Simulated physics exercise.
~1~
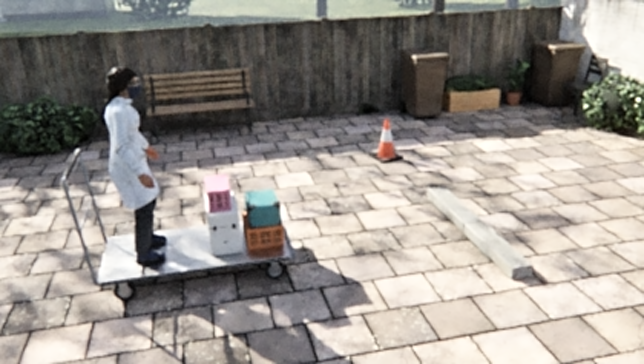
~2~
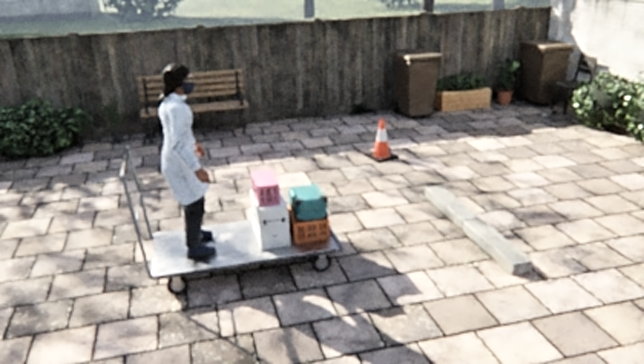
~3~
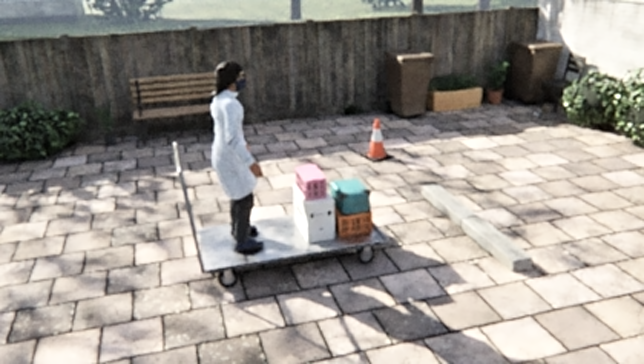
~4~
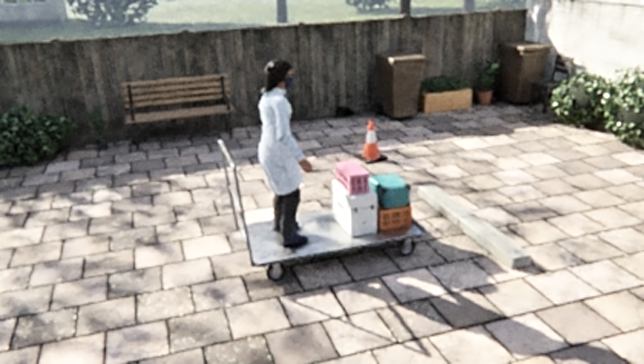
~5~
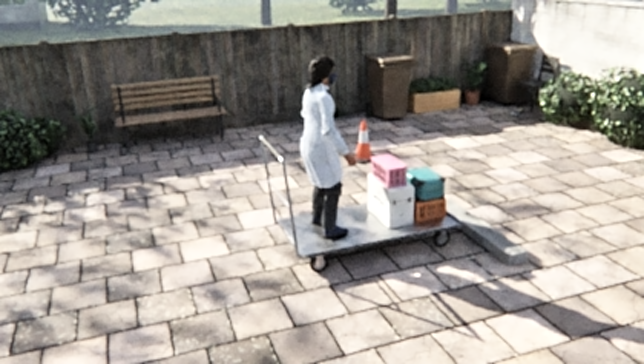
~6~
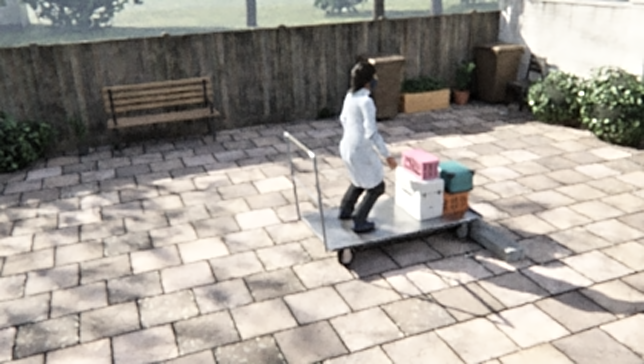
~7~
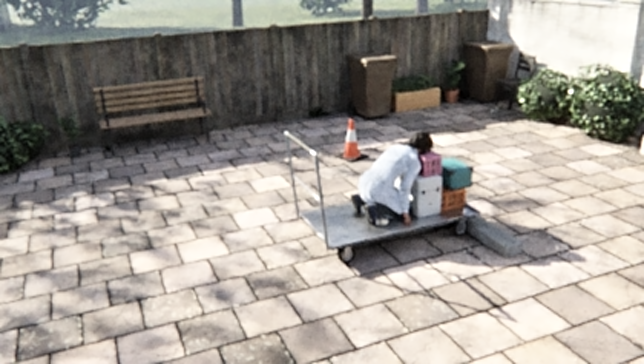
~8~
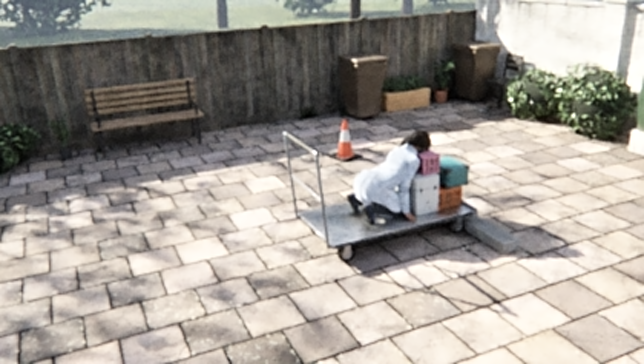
A dark-haired person in a white coat stands on a flat grey platform trolley rolling rightward across a sunlit paved yard, seen from slightly above. In front of the person sit a pink crate on a white box and a teal case on an orange crate. A bench, bins, plants and an orange-and-white cone stand toward the back wall, with a pale beam lying on the paving ahead. The trolley reaches the beam and stops, and the person's knees bend as they sink forward. They end slumped low against the boxes, which stay stacked on the deck.
